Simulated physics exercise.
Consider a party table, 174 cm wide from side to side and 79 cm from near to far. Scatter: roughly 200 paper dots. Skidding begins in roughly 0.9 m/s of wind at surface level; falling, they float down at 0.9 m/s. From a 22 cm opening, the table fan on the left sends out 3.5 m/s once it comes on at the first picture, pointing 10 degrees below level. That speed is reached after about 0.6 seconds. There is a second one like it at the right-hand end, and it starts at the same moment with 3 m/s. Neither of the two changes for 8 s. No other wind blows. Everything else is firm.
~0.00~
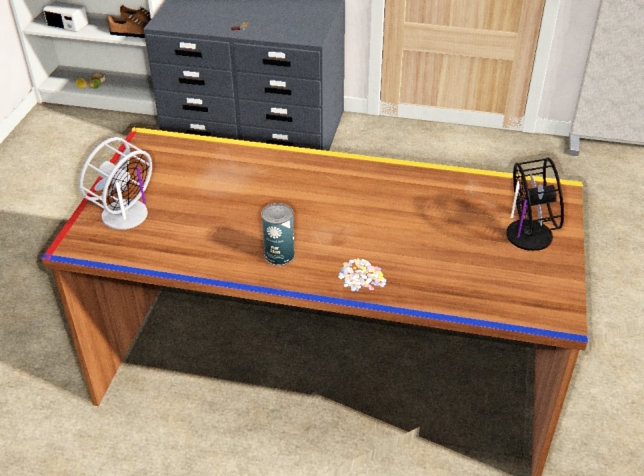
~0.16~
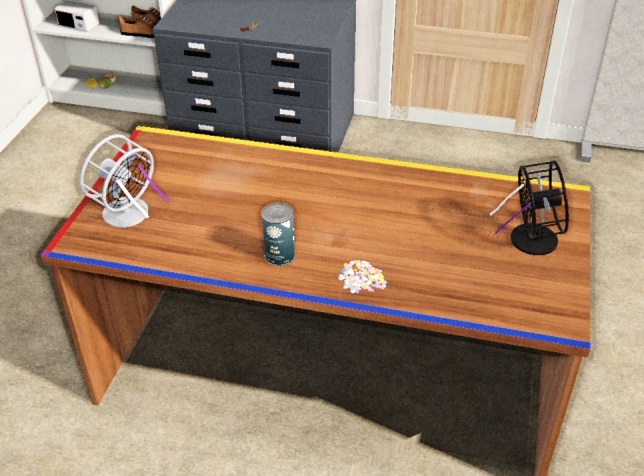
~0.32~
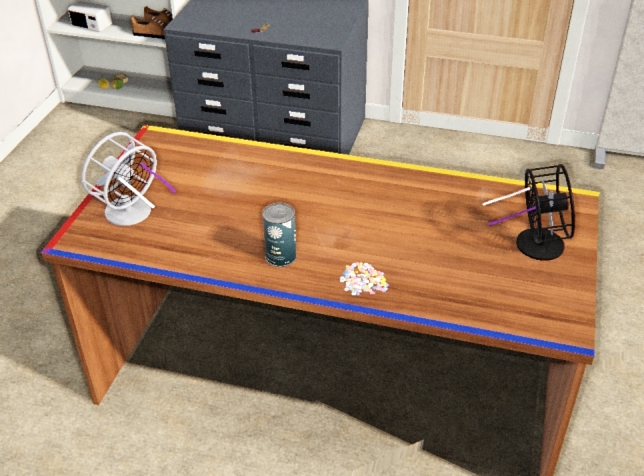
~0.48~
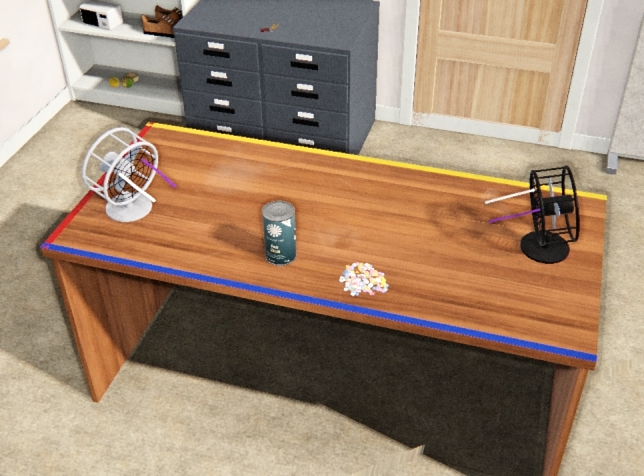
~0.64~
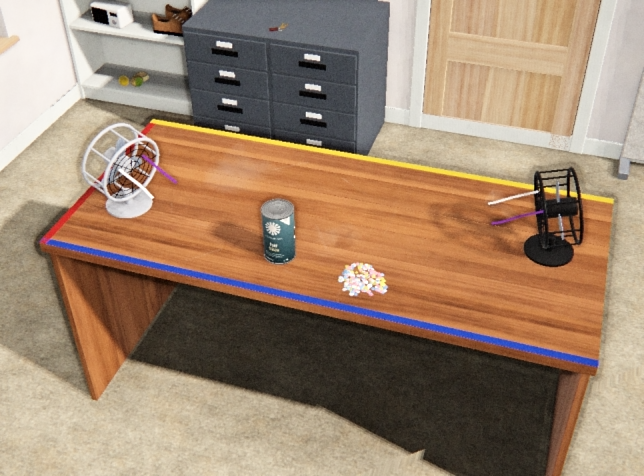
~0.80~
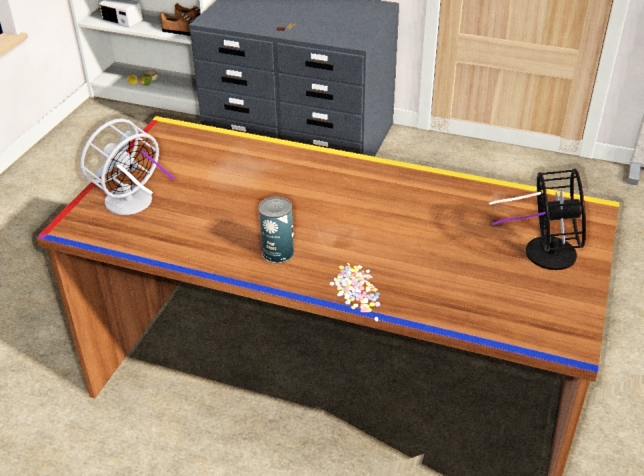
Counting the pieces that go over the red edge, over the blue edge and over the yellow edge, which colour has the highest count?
Blue.
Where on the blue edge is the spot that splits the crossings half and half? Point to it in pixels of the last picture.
I'd point to somewhere near (342, 311).
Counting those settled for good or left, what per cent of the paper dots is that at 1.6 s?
Close to 100 % of them.
After 1.6 s, 0 % are over the red edge, 0 % over the yellow edge and 100 % over the blue edge; 100 % are gone or lie where they will stay.
After 2.6 s, 0 % are over the red edge, 0 % over the yellow edge and 100 % over the blue edge; 100 % are gone or lie where they will stay.
After 4.4 s, 0 % are over the red edge, 0 % over the yellow edge and 100 % over the blue edge; 100 % are gone or lie where they will stay.
After 8.0 s, at the end, 0 % are over the red edge, 0 % over the yellow edge and 100 % over the blue edge.
